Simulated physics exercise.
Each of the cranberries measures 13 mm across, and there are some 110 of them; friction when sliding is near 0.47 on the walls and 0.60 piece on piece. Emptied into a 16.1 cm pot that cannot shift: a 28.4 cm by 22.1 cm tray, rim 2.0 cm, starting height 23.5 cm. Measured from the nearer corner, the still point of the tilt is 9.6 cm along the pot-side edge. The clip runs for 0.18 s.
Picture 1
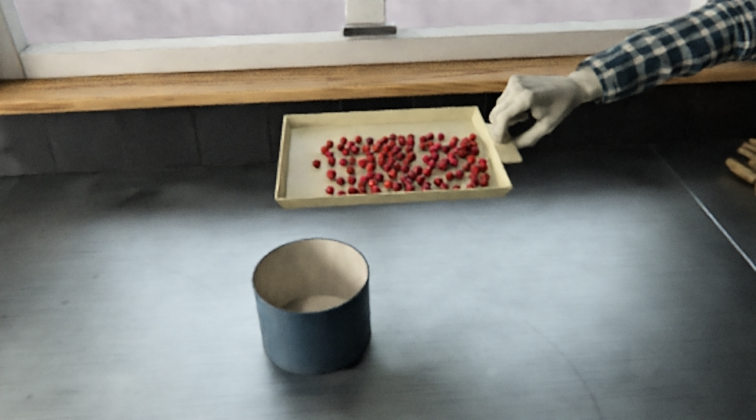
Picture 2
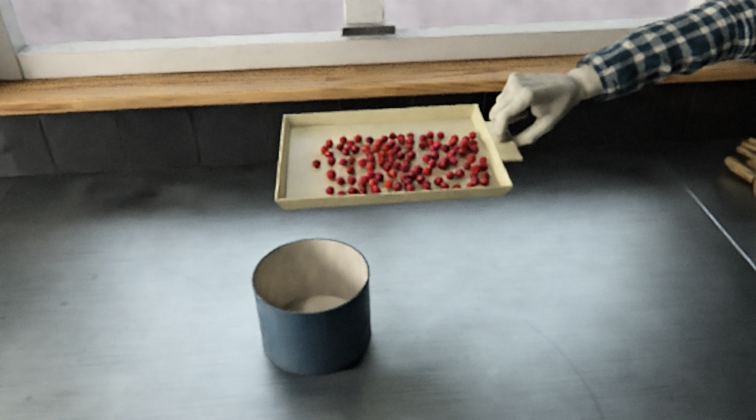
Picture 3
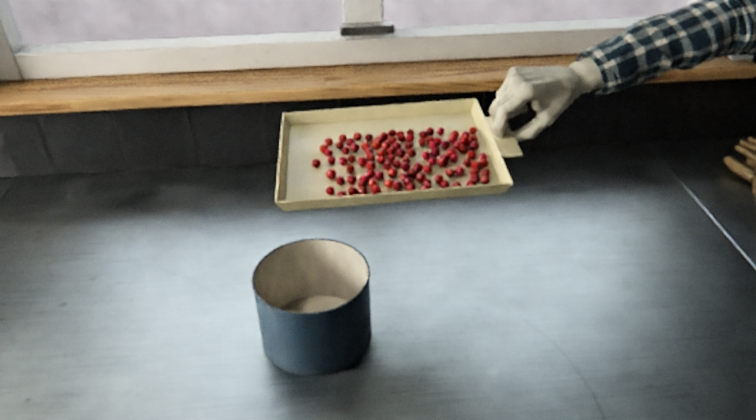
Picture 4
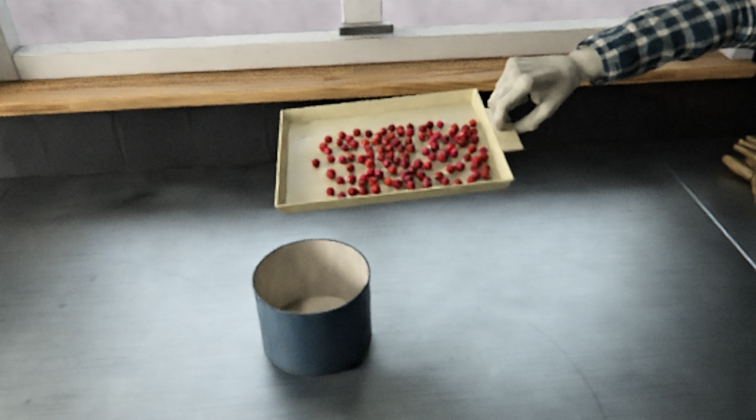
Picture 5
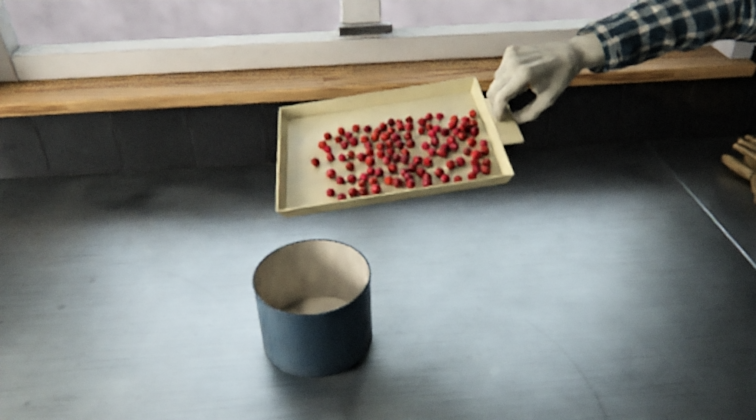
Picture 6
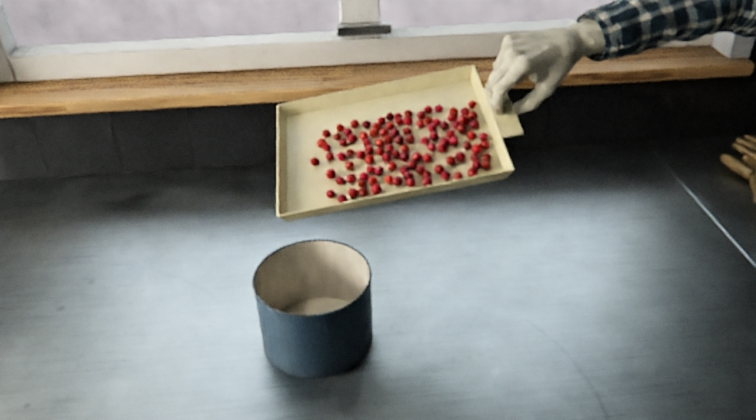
The clip opens on a hand in a plaid sleeve holding a shallow, cream-coloured tray of red cranberries above a dark countertop, behind a blue pot. The hand slowly raises the tray's right end while its left front corner dips slightly, leaving the tray slanted down to the left with the berries still spread across it.
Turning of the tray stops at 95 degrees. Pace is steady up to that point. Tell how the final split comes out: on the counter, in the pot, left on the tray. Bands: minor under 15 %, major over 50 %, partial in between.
Result: Counter: I'm guessing a mere smattering of the load. Pot: I'm guessing the greater portion of the load. Tray: I'm guessing a mere smattering of the load.
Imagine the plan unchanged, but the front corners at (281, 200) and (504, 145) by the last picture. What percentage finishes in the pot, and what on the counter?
Final per cent - pot 35, counter 65.
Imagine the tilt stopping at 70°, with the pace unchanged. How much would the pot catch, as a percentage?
I'd expect some 85 per cent in the pot.
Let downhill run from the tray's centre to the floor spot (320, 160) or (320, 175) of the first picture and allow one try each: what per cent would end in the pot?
Roughly 0 per cent on the first try and 55 per cent on the second.
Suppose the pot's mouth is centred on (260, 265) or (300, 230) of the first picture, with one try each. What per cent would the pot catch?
Estimates: 60 % and 15 %, in that order.
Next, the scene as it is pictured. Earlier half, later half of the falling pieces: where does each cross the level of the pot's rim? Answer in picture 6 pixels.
It passes about (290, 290) first and (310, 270) afterwards.
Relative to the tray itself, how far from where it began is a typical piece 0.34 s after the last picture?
It has moved some 9 cm from its start.
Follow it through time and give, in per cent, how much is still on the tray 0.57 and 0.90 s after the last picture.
Estimates: 50; 0.
Then, 0.34 s after the last picture, tilt 54 degrees; the tray holds 100 %, the pot 0 %.
Then, 0.57 s after the last picture, tilt 81 degrees; the tray holds 50 %, the pot 25 %.
Then, 0.90 s after the last picture, tilt 95 degrees; the tray holds 0 %, the pot 95 %.
In the end, counter 5 %, pot 95 %, tray 0 %.
